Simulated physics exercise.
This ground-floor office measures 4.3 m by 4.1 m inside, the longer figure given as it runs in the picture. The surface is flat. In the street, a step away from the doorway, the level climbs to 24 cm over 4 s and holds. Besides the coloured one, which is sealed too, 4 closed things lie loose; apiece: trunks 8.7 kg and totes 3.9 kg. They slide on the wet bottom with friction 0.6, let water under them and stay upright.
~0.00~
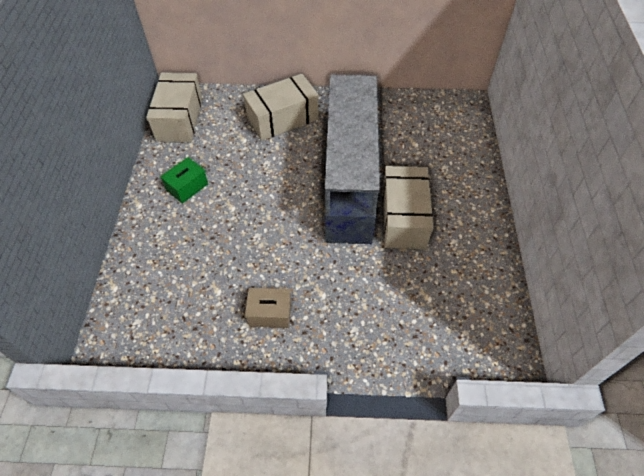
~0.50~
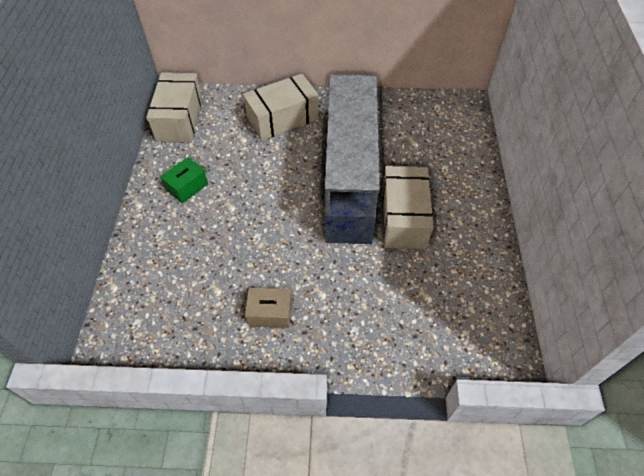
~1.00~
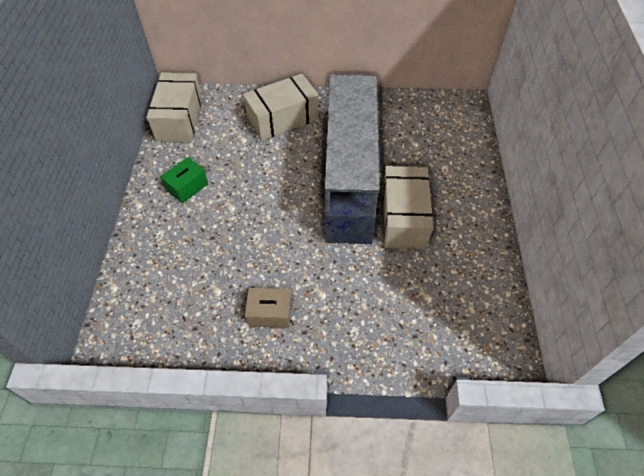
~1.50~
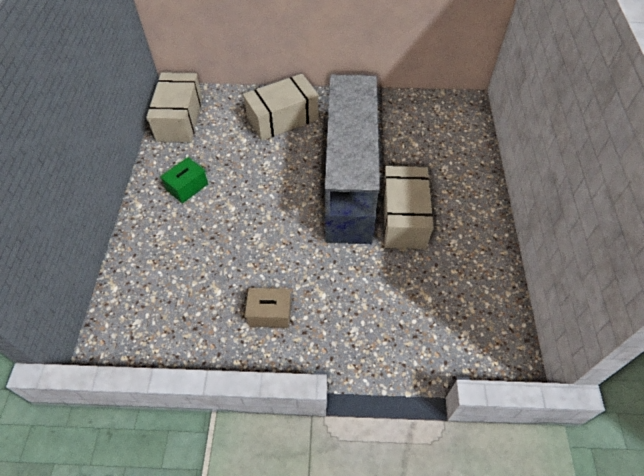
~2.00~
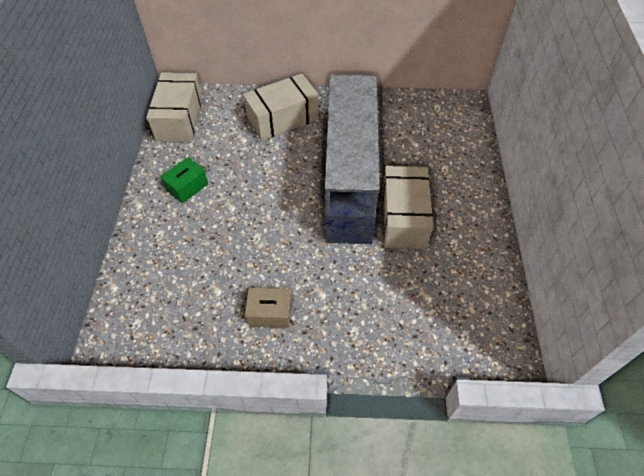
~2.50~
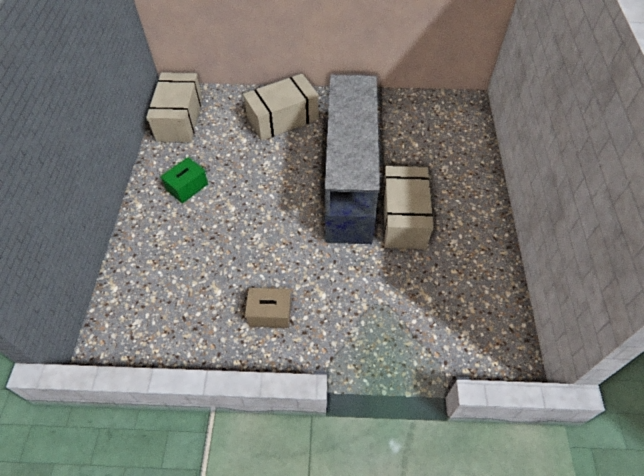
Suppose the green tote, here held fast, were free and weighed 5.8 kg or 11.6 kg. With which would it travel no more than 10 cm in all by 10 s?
For it, only the larger load is enough.
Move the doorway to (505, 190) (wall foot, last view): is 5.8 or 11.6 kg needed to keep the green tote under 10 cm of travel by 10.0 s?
Then only the larger load is enough.
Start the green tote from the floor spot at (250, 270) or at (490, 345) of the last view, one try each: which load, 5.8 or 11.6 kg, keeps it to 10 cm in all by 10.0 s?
In that order: It takes the larger; either load holds.
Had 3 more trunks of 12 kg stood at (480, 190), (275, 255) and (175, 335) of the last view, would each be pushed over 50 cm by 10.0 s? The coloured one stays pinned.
In that order: Past it, past it, less.
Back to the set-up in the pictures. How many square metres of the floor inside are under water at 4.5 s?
About 7.0 m2.
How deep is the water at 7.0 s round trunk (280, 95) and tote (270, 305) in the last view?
Roughly 2 and 2 cm.
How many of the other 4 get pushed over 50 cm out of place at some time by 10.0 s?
2 of them.
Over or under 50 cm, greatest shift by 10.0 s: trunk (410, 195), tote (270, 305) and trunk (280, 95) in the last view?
In that order: Past it, short of it, more.
After 3.5 s the green tote would be 0 cm from its start with 5.8 kg and 0 cm from its start with 11.6 kg; 0 cm of water round it then.
After 4.5 s the green tote would be 0 cm from its start with 5.8 kg and 0 cm from its start with 11.6 kg; 0 cm of water round it then.
After 7.0 s the green tote would be 20 cm from its start with 5.8 kg and 0 cm from its start with 11.6 kg; 3 cm of water round it then.
After 10.0 s the green tote would be 66 cm from its start with 5.8 kg and 1 cm from its start with 11.6 kg; 9 cm of water round it then.
